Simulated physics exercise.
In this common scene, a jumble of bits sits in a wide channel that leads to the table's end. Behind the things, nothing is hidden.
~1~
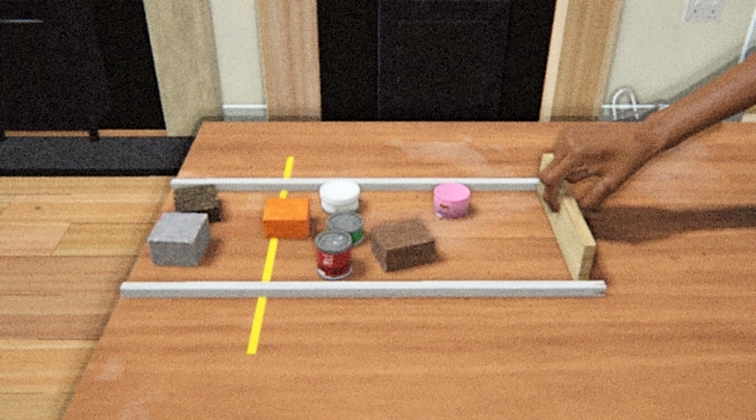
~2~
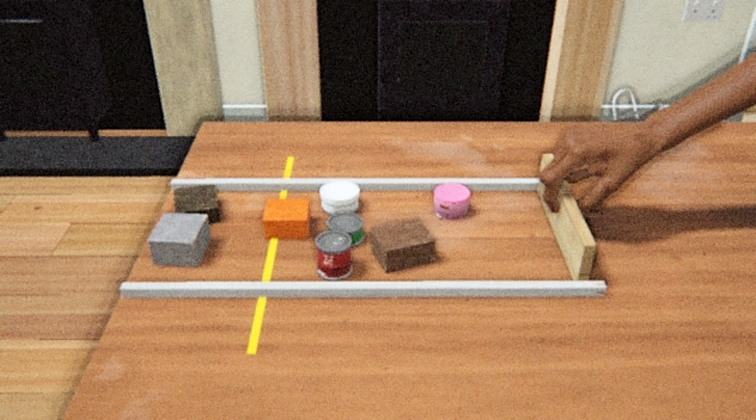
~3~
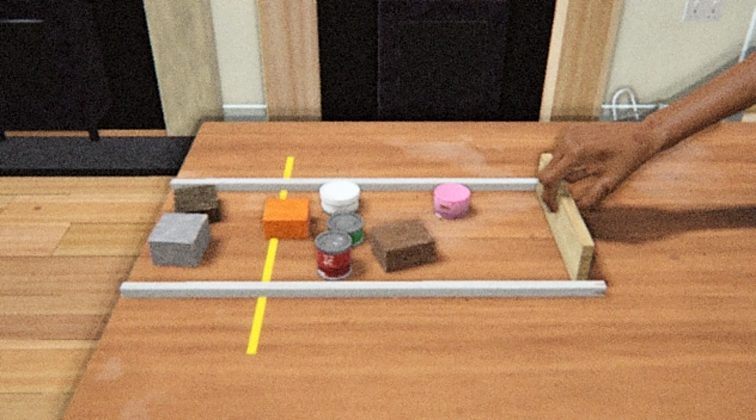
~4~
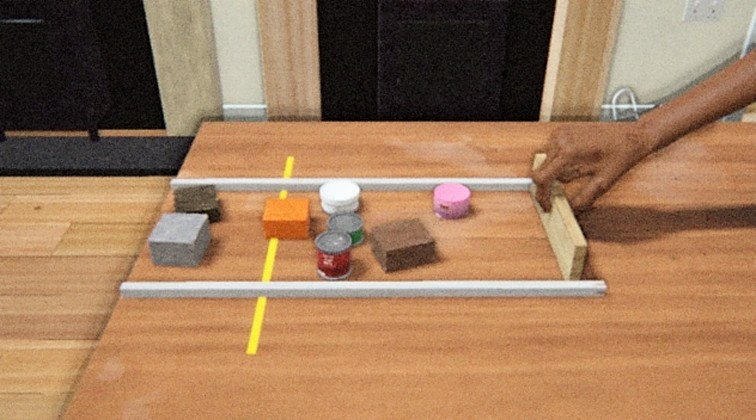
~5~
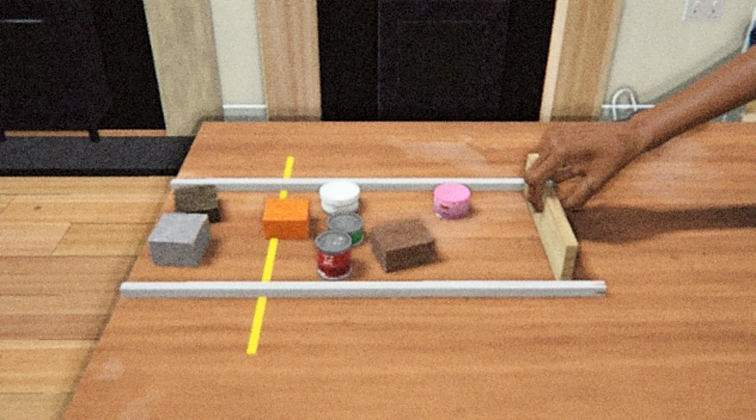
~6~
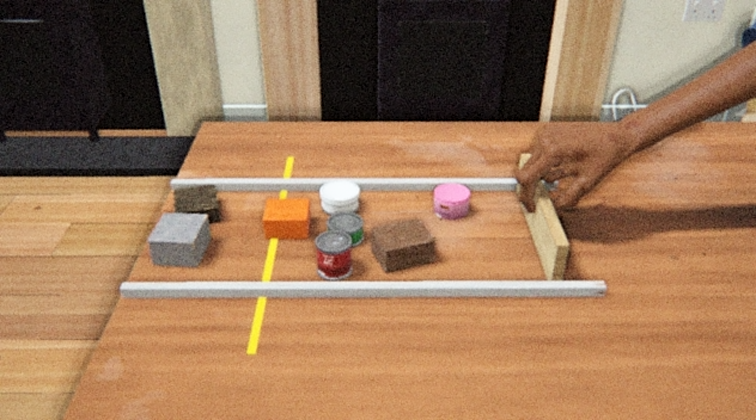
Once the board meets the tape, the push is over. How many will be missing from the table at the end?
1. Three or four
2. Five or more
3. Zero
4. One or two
Answer: 3.
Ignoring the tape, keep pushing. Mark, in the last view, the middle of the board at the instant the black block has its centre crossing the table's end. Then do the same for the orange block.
(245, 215) and (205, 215), more or less.
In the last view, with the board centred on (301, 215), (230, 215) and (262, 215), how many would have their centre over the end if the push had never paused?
The numbers are 0, 1 and 0.
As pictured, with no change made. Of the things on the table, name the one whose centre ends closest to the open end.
It's the black block.
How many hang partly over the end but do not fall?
That'd be 0.
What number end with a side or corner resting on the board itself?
It touches 4.
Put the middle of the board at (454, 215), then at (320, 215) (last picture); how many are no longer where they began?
Note: First position 1; second position 6.
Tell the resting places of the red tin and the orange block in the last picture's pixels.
Red tin: (249, 262); orange block: (220, 218).
Soon after, none off yet; black block at rest near (196, 206); grey block at rest near (180, 239); orange block at rest near (287, 219).
In the end, the number that fall off is zero.
